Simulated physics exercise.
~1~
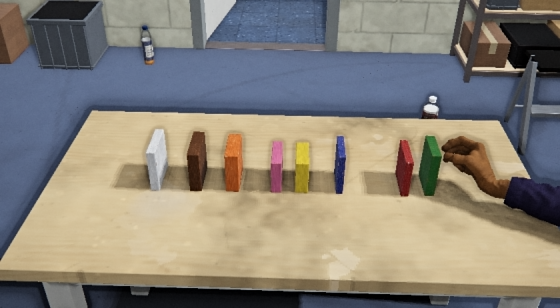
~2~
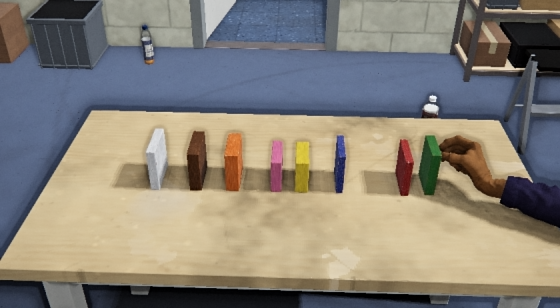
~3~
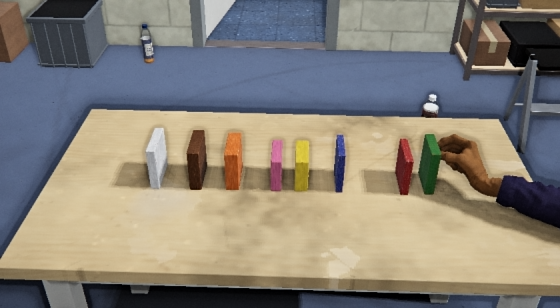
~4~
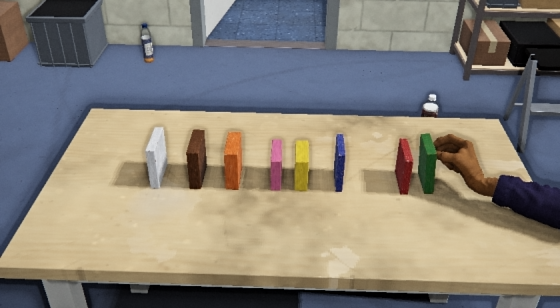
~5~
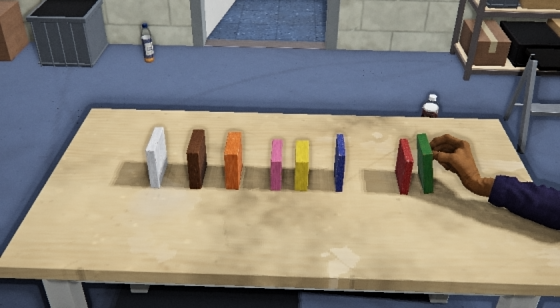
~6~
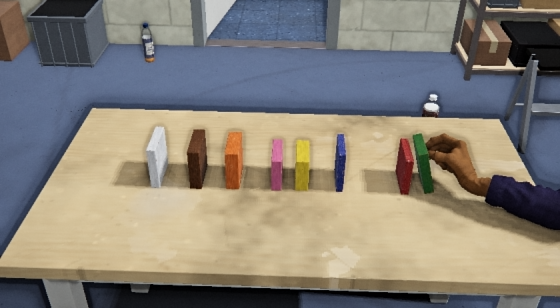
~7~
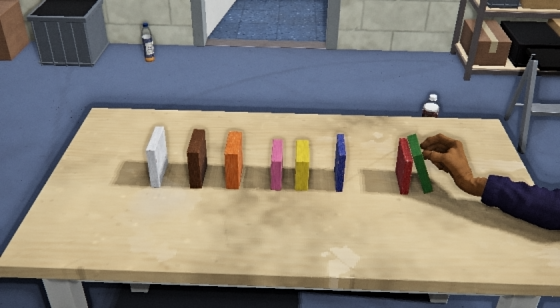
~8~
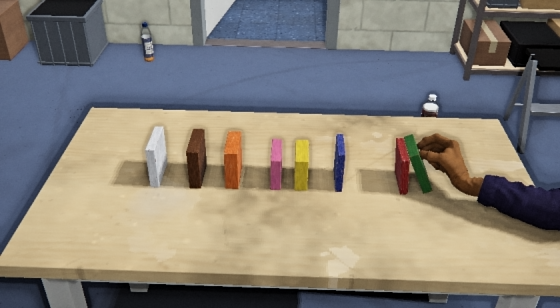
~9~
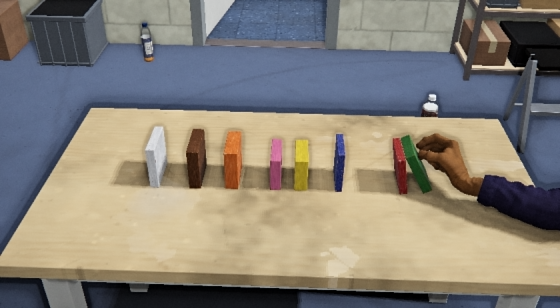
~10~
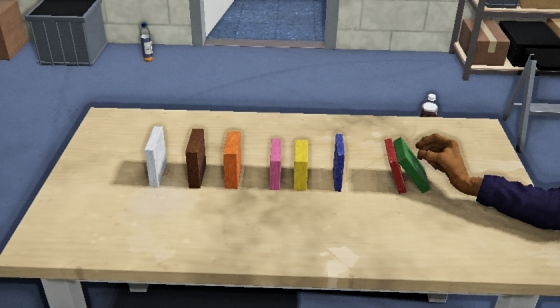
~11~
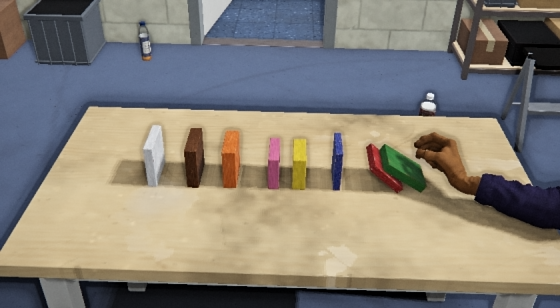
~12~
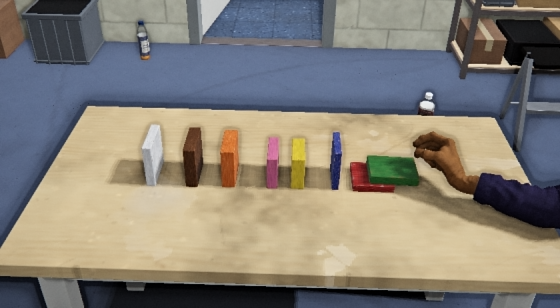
In the video, a hand slowly tips the green board at the right end of a row of upright colored blocks on a table; it leans into the red board and both topple leftward, the green resting partly on the red, while the blue block and the others remain standing.
